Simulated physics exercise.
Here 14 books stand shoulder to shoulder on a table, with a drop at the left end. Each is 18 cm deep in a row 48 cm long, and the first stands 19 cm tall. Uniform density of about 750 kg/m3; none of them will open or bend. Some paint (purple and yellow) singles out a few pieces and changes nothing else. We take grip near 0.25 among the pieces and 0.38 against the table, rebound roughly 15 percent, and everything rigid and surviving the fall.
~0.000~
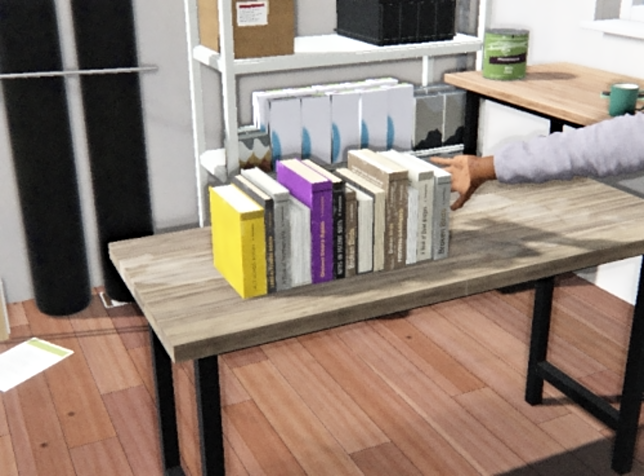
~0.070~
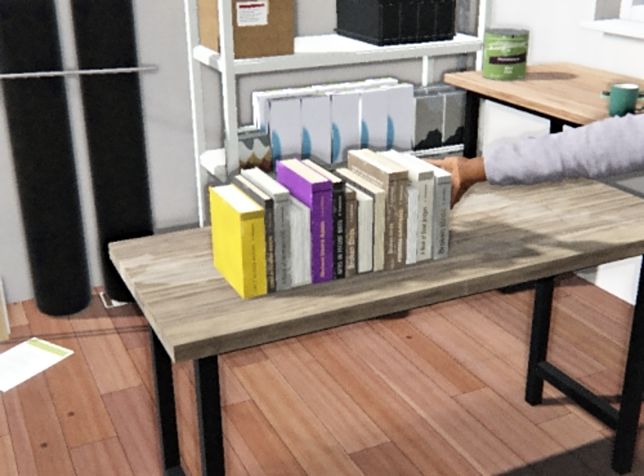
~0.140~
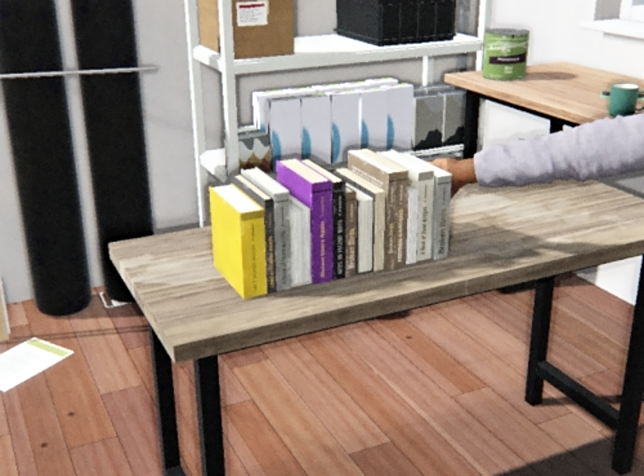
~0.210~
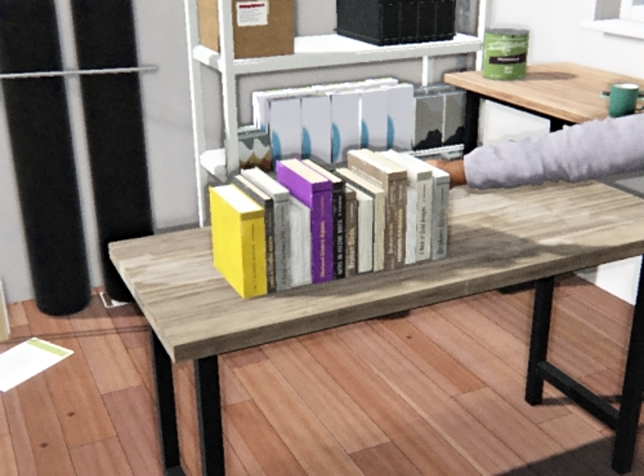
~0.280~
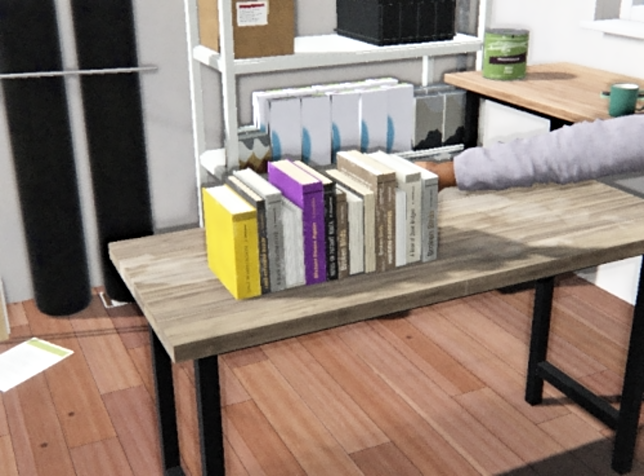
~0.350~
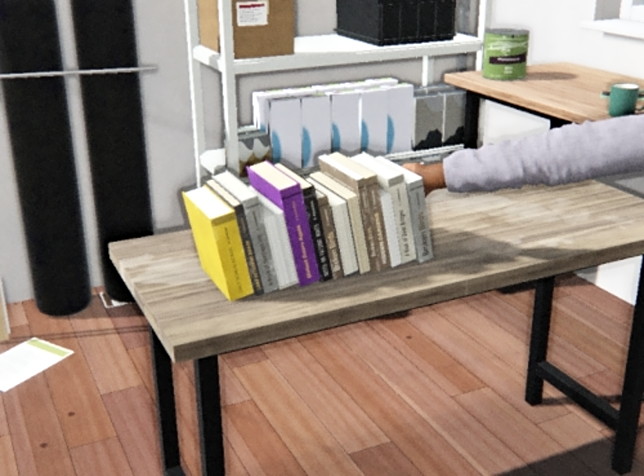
A hand reaches the right end of a book row and pushes the books into a leftward lean.
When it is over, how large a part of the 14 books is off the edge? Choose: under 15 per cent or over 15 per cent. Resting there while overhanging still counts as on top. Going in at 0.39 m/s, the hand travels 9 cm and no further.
Off the edge: Under 15 per cent.
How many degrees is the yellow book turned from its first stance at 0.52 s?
Close to 40° of tilt compared with the start.
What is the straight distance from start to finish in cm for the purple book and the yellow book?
Net displacement (cm, approx.): Purple = 20; yellow = 90.
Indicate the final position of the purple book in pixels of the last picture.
Look near (232, 240) in the final frame.
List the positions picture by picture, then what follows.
In the first frame (we follow the side turned to the camera), hand (467, 173) 8 cm from the first; yellow book (226, 242); purple book (323, 233); no piece has moved.
The second frame shows hand (458, 175) 51 mm from the first; yellow book (226, 242).
The third frame shows hand 23 mm from the first; yellow book (226, 242).
The fourth frame shows hand 4 mm in; yellow book (226, 242).
The fifth frame shows hand 31 mm in; purple book (315, 234) displaced 18 mm; yellow book (219, 242) displaced 14 mm; 14 stirred so far.
The sixth frame shows hand 59 mm in; purple book (301, 237) tipped 11°; yellow book (206, 246) tipped 10°; 14 stirred so far.
Around 0.41 s, none of the 14 books off the edge, 14 disturbed; yellow book tipped 18°; purple book tipped 18°.
Around 0.52 s, none of the 14 books off the edge, 14 disturbed; yellow book tipped 37°; purple book tipped 34°.
Around 0.84 s, 1 of the 14 books off the edge; yellow book upside down; purple book tipped 45°.
Finally (1.2 s), 1 of the 14 books off the edge; yellow book on its side; purple book tipped 46°. That is 7 per cent. Seen by the last camera, middles, purple book near (232, 240).
